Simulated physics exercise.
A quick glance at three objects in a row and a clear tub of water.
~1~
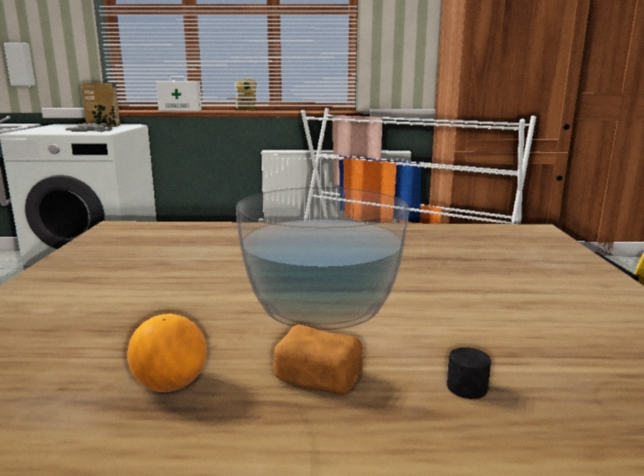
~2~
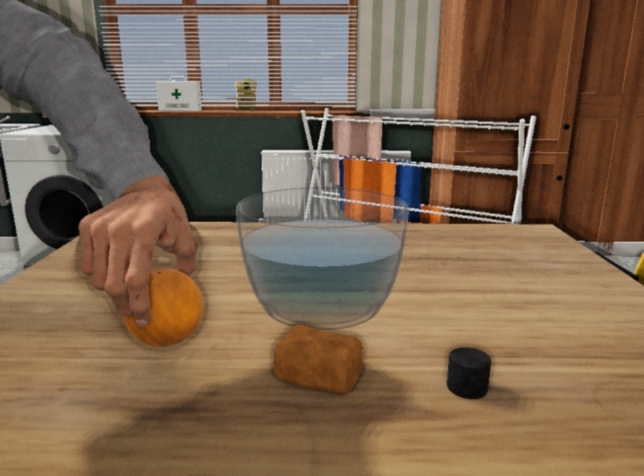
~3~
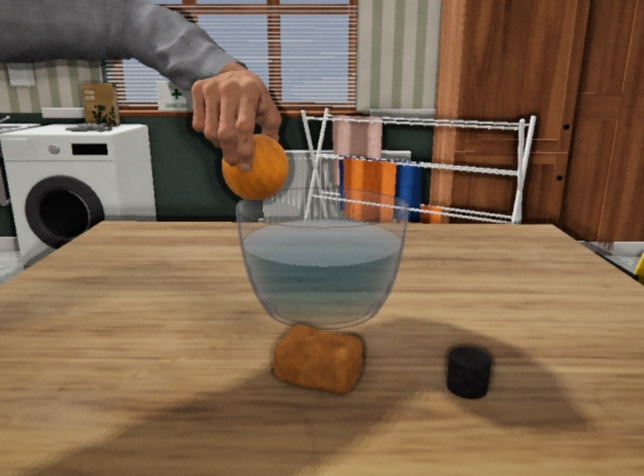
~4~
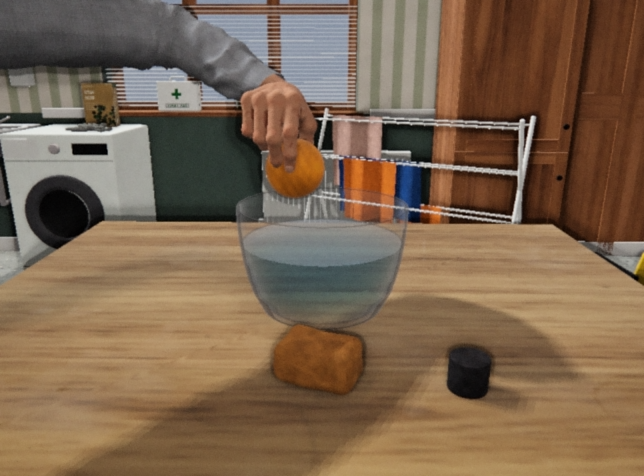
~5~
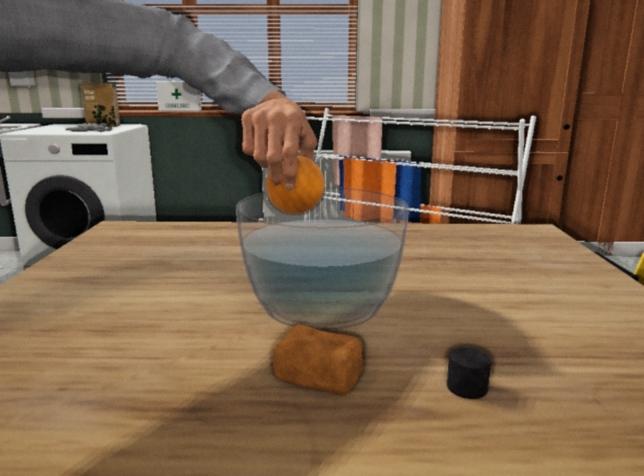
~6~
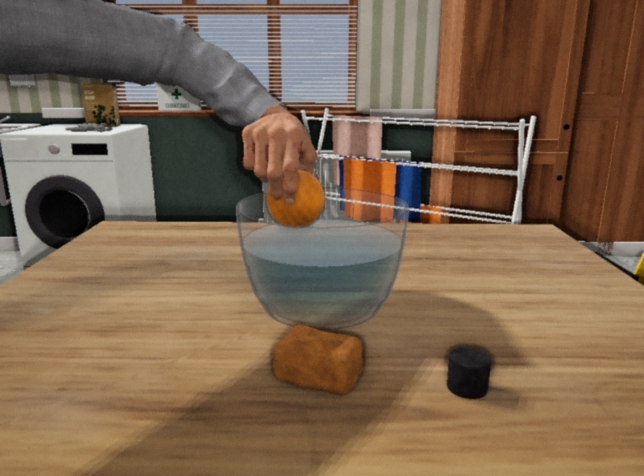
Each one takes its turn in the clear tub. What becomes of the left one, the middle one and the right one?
Starting at the left, it rides the liquid, then it rides the liquid, then it drops under.
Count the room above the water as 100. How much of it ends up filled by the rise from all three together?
Roughly 18 %.
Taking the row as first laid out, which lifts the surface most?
Result: The leftmost of the three.
Next, the orange rides on the surface.
After that, the bread roll rides on the surface.
Finally, the iron weight sinks; afloat, orange and bread roll.
